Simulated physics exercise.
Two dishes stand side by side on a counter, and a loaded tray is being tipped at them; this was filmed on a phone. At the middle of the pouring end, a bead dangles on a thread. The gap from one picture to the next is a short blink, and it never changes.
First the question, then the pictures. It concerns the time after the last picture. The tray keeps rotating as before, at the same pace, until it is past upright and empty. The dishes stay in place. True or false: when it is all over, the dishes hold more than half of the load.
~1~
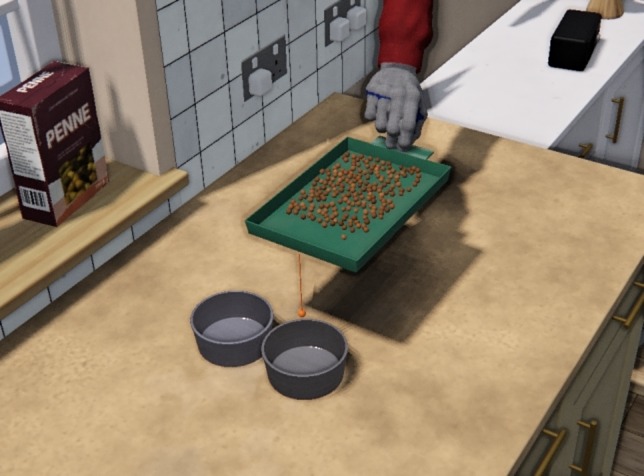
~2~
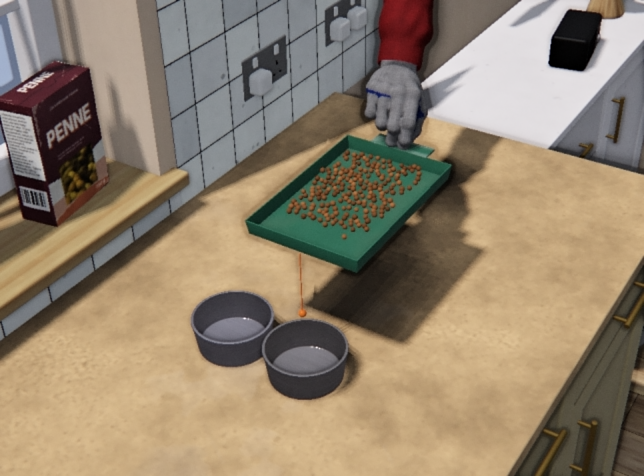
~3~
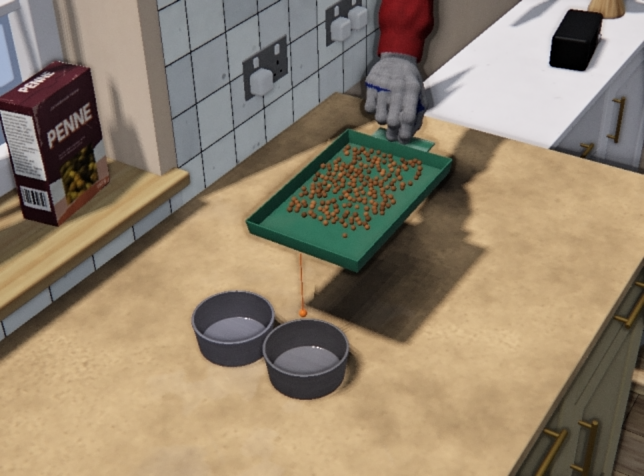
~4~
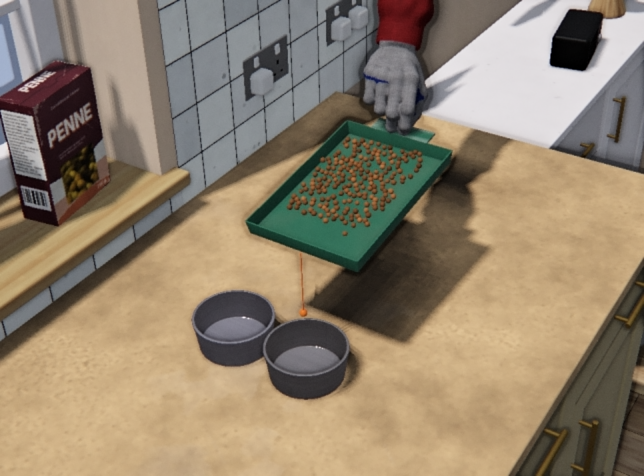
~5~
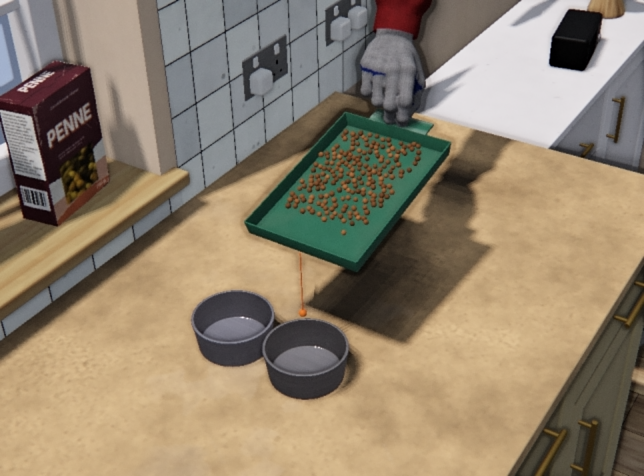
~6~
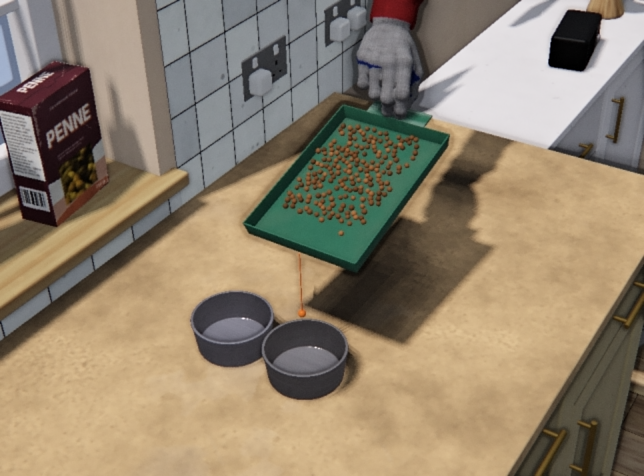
True.
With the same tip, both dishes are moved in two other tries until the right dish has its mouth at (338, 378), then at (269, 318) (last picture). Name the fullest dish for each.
In turn: The left-side dish; the right-side dish.
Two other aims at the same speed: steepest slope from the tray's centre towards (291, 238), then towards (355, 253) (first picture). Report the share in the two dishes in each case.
The first try yields 90 percent and the second 20 percent.
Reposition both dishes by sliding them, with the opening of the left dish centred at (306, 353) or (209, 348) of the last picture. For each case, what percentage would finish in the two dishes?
Roughly 60% the first time and 30% the second time.
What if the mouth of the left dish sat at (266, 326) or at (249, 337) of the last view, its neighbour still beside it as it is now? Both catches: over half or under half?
Result - try one, past the halfway mark; try two, past the halfway mark.
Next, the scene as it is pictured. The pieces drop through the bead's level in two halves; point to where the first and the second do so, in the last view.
Around (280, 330) first; around (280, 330) second.
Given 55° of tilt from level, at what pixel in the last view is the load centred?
Somewhere around pixel (296, 239) in the last picture.
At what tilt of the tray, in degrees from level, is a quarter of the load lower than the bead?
It is at around 105 degrees.
Shortly afterwards, tray tipped steeply; all but a few on the tray; only a few in the right dish; only a few outside both; only a few in the air.
Next, tray tipped right over; all but a few on the tray; only a few in the right dish; only a few in the left dish; only a few outside both; only a few in the air.
Some moments later, tray tipped past a quarter turn; near two thirds in the right dish; near a quarter in the left dish; near a quarter outside both.
In the end, tray tipped past a quarter turn; near two thirds in the right dish; near a quarter in the left dish; near a quarter outside both.
